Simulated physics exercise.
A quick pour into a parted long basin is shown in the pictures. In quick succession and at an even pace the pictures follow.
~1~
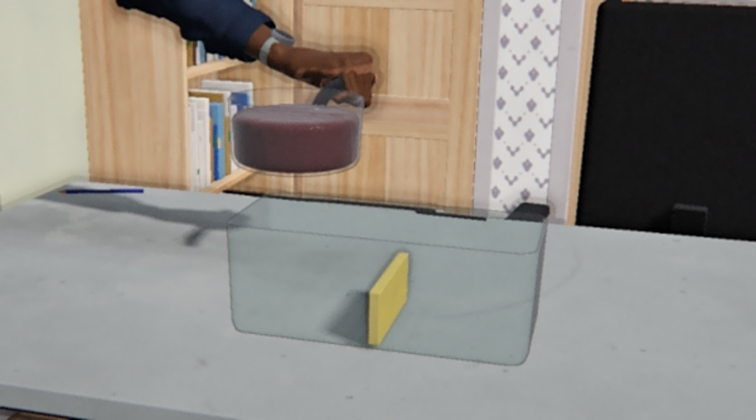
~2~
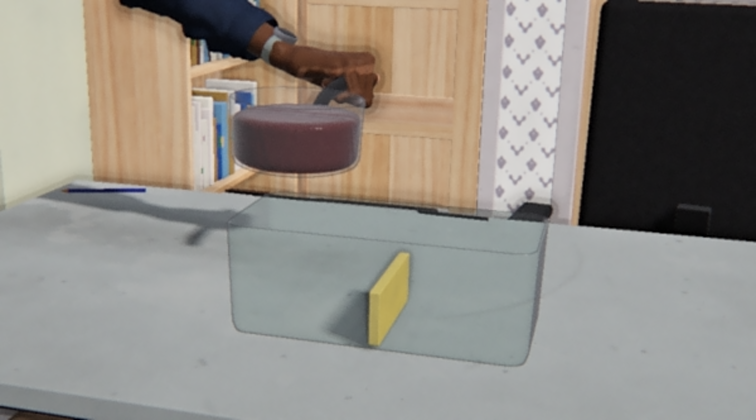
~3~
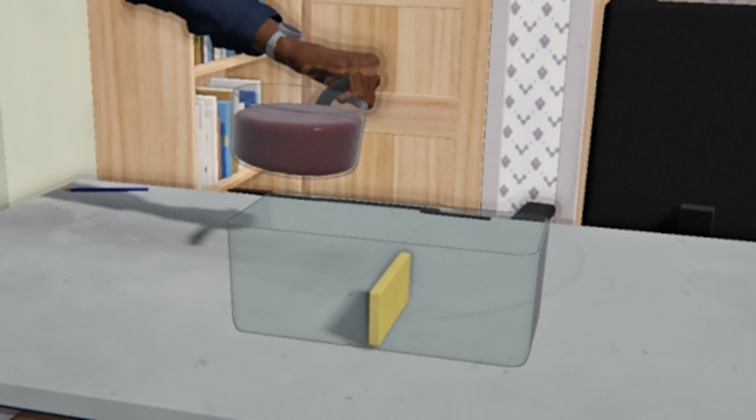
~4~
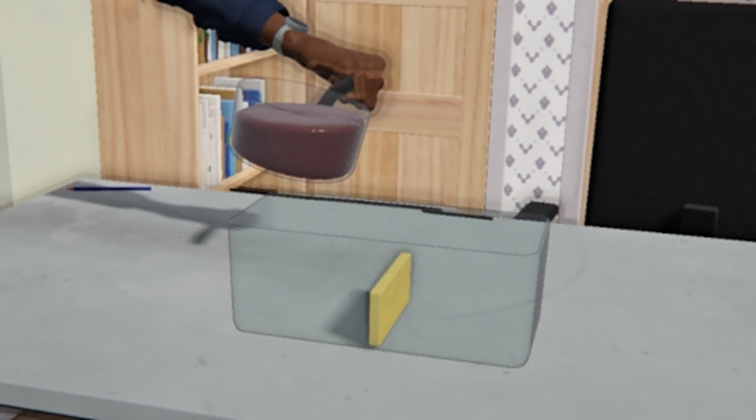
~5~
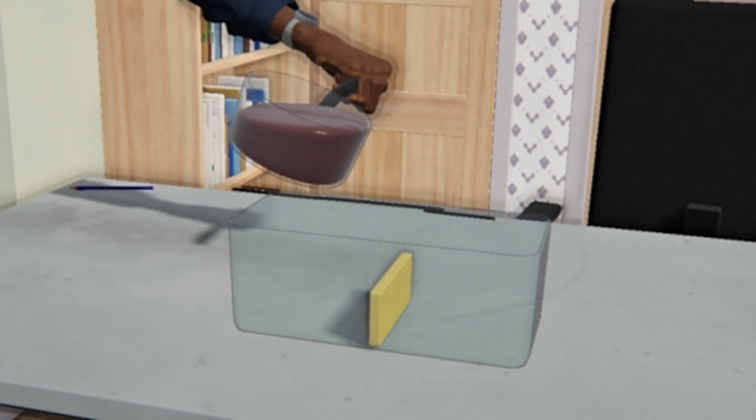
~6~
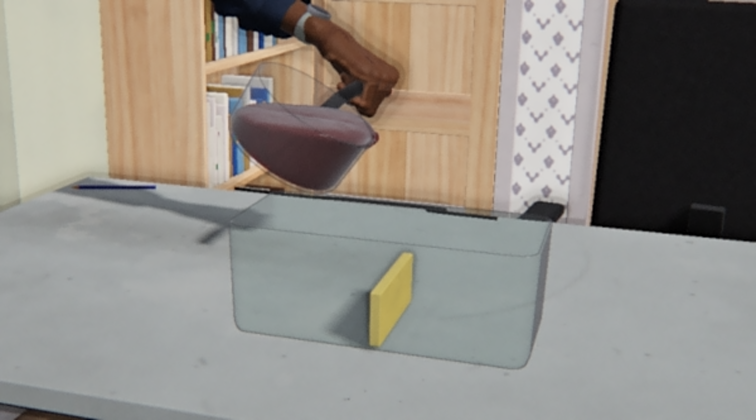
A dark-skinned hand in a dark blue sleeve holds a round, clear container of dark red liquid level above a long, see-through basin with a yellow divider. The hand then tilts the container down to the right, steadily steeper, and the liquid shifts toward its lowered right edge.
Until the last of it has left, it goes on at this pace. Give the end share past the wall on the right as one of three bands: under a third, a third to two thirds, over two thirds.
The share right of the wall ends up within a third to two thirds.
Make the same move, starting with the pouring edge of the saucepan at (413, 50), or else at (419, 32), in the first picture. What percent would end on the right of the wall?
First about 90, then 90 per cent.
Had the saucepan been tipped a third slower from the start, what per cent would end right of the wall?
Estimate: Around 60 %.
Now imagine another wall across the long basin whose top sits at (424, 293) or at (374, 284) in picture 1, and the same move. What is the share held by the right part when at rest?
The first placement leaves close to 10 per cent, the second close to 65 per cent.
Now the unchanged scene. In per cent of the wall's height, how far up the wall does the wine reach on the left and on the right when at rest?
I'd say close to 30 per cent on the left side and 30 on the right.
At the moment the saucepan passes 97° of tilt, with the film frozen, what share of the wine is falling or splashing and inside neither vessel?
Roughly 25 percent.
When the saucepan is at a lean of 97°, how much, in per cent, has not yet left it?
25 per cent, roughly.
A moment on, the saucepan is tipped on its side and 23 per cent is still to pour, 18 is left of the wall and 35 right of it.
Next, the saucepan is tipped right over and 4 per cent is still to pour, 48 is left of the wall and 45 right of it.
Then the saucepan is tipped right over and 0 per cent is still to pour, 53 is left of the wall and 46 right of it.
Later the saucepan is tipped right over and 0 per cent is still to pour, 53 is left of the wall and 46 right of it.
Finally, 53 per cent lies left of the wall, 46 right of it and 1 outside.
